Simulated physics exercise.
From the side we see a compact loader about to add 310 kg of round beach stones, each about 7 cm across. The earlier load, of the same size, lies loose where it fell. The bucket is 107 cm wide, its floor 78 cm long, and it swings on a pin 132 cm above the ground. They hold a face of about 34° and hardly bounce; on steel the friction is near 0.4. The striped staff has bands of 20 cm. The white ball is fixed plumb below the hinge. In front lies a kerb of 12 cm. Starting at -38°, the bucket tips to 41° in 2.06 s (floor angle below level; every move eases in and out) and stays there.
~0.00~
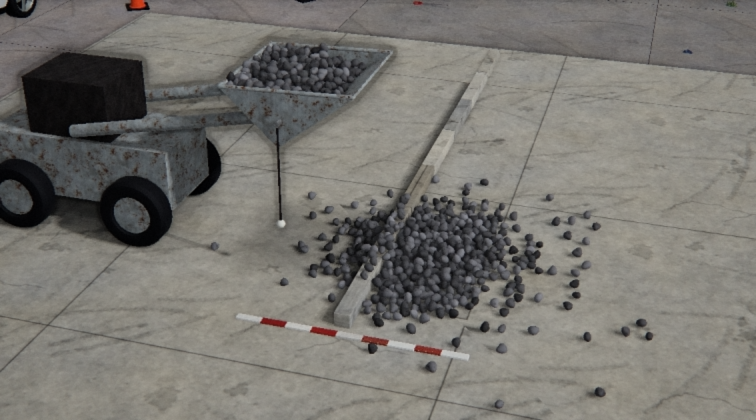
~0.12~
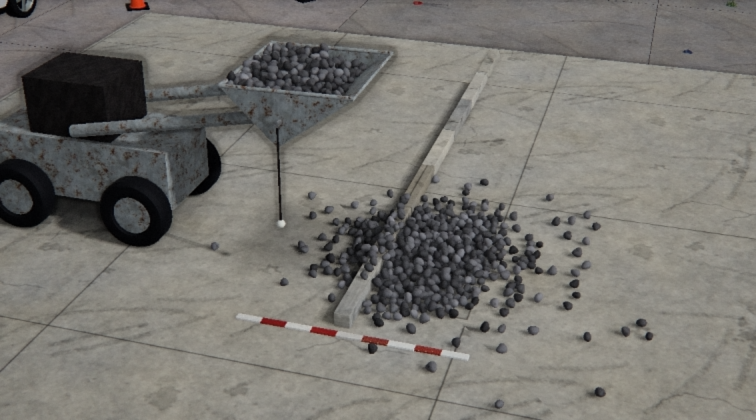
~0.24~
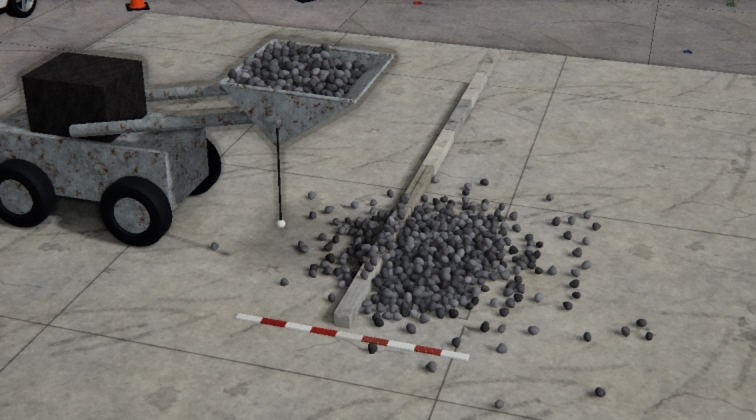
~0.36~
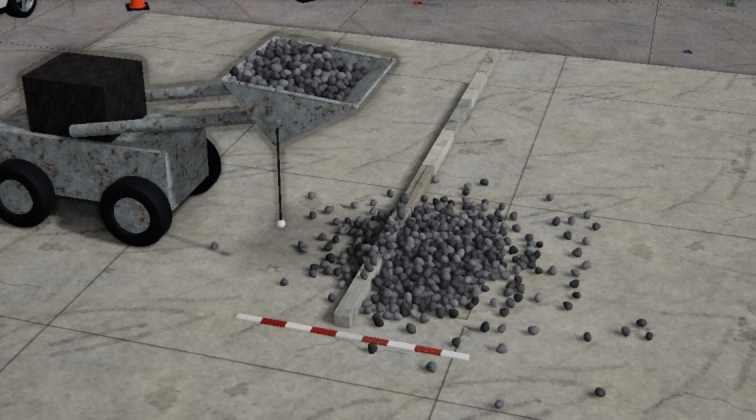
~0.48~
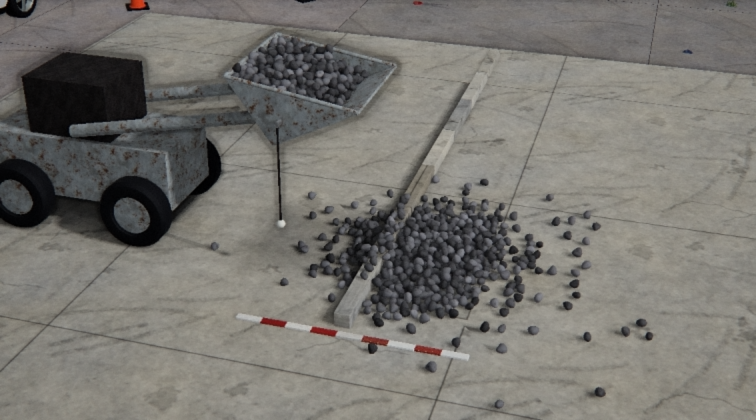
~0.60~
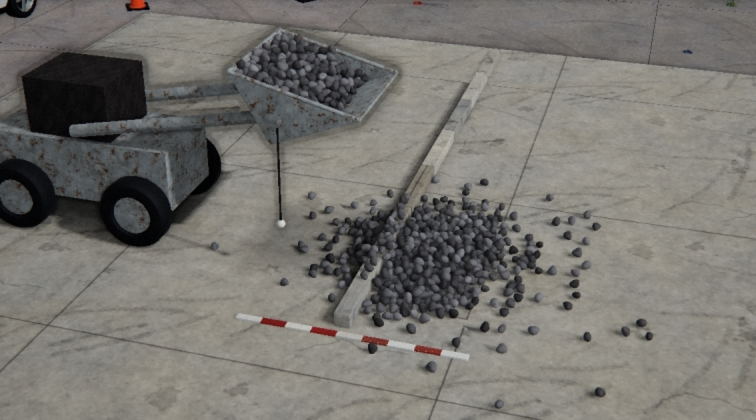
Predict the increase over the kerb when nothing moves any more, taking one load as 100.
About 72 per cent.
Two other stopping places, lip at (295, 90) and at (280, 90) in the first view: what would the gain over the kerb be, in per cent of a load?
Near 5 per cent from the first place, 0 from the second.
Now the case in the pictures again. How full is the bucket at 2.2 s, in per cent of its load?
About 5 per cent.
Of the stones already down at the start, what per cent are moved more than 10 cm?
Roughly 15 per cent of them.
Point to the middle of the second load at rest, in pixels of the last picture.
Near (411, 242).
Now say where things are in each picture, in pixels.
Lip at (353, 98), floor tilted -38°, highest stones at (299, 58). The earlier load is highest near (388, 238), 17 cm above ground level, 16 % on this side of the kerb, 84 % over the kerb, in the first frame.
The bucket is at -37°, its lip at (354, 99); the top of the load is at (296, 58); the stones move at 0.0 m/s on average, in the second frame.
The bucket is at -35°, its lip at (355, 102); the top of the load is at (285, 59); the stones move at 0.1 m/s on average, in the third frame.
Lip at (357, 107), floor tilted -32°, highest stones at (275, 53); the stones move at 0.1 m/s on average, in the fourth frame.
Lip at (358, 113), floor tilted -27°, highest stones at (276, 51); the stones move at 0.2 m/s on average, in the fifth frame.
The bucket is at -22°, its lip at (360, 121); the top of the load is at (277, 45); the stones move at 0.2 m/s on average, in the sixth frame.
After 1.5 s the floor is at 28°; in per cent of one load, 82 in the bucket, 33 on this side of the kerb, 86 over the kerb; the foremost stones are at (607, 309).
After 2.2 s the floor is at 41°; in per cent of one load, 6 in the bucket, 53 on this side of the kerb, 141 over the kerb; the foremost stones are at (607, 309).
After 2.5 s the floor is at 41°; in per cent of one load, 0 in the bucket, 45 on this side of the kerb, 156 over the kerb; the foremost stones are at (607, 309).
After 5.0 s the floor is at 41°; in per cent of one load, 0 in the bucket, 44 on this side of the kerb, 156 over the kerb; the foremost stones are at (607, 309). Net gain over the kerb, 72.
